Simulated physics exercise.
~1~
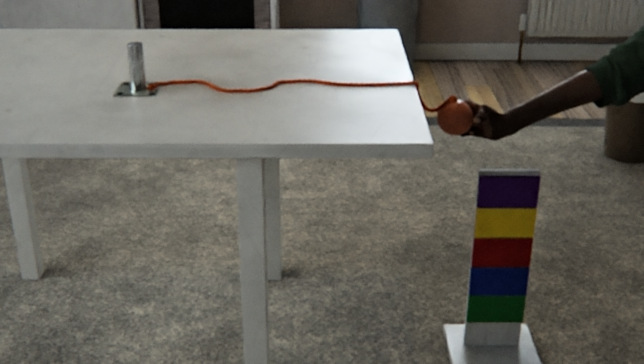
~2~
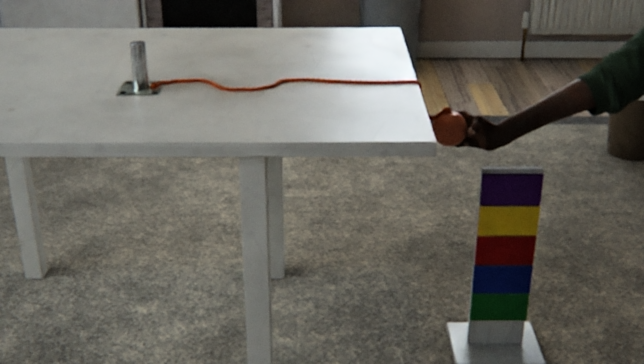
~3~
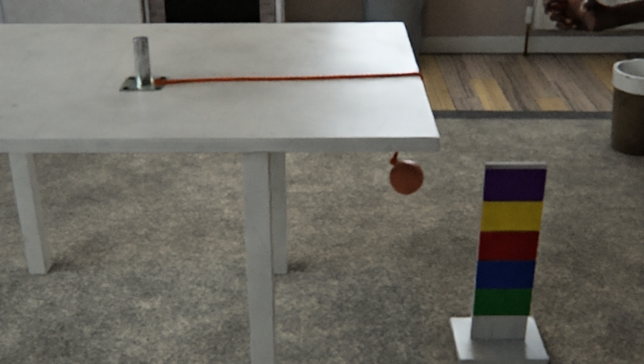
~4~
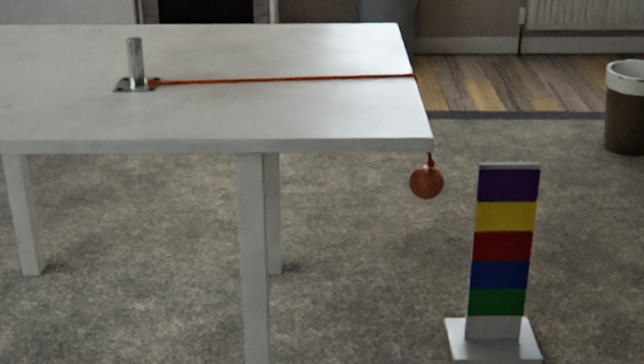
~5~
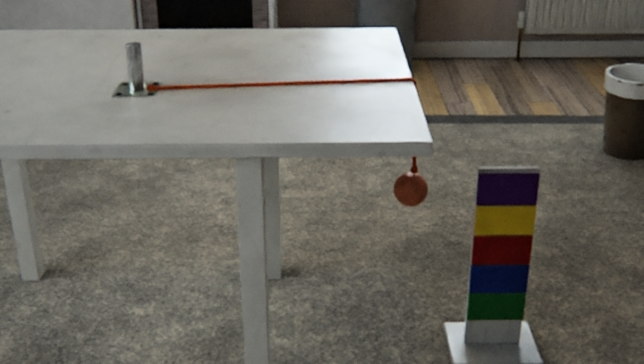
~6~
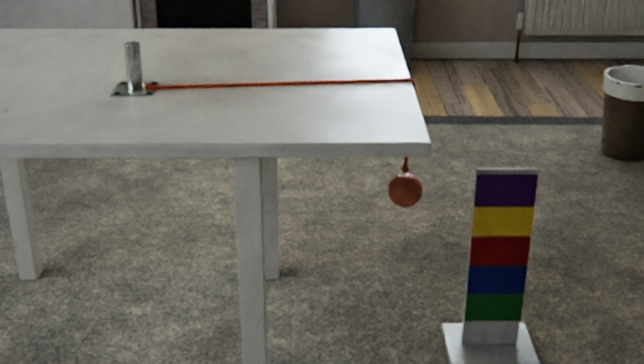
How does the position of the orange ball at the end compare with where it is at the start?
At the start it is held by a hand just off the table's right edge, and at the end it hangs from the cord, lower and further to the left.
An orange ball on a cord is released by a hand and hangs level with purple.
